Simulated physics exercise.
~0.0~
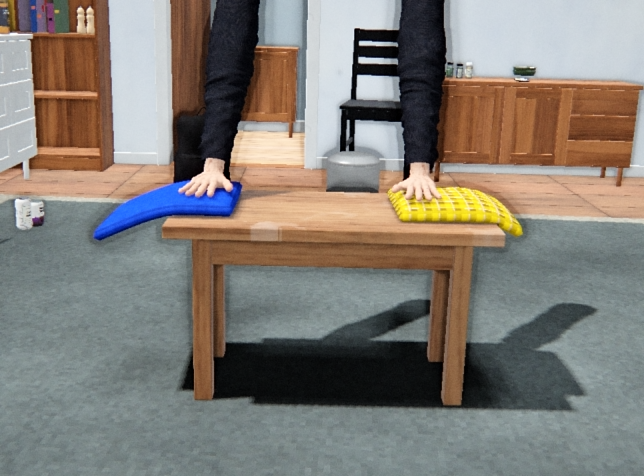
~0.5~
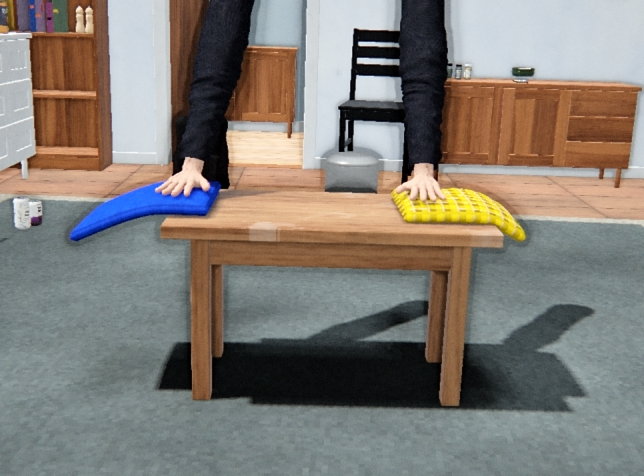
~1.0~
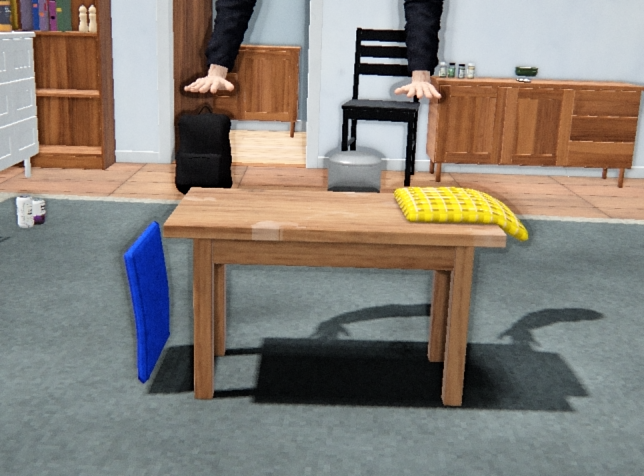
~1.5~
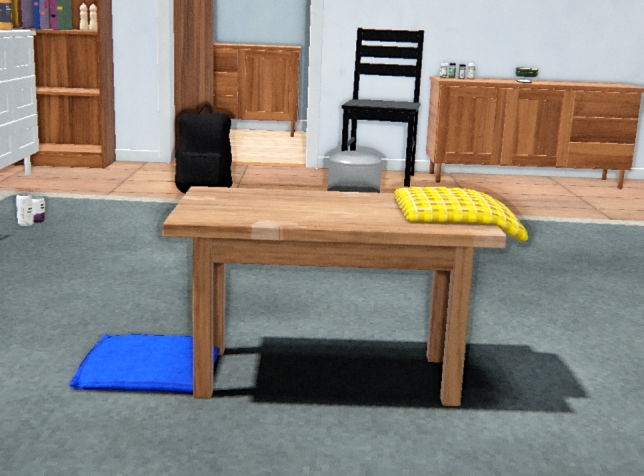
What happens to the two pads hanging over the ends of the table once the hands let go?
The blue pad slips off the left end and lands on the floor, while the yellow pad stays on the table, still hanging over the right end.
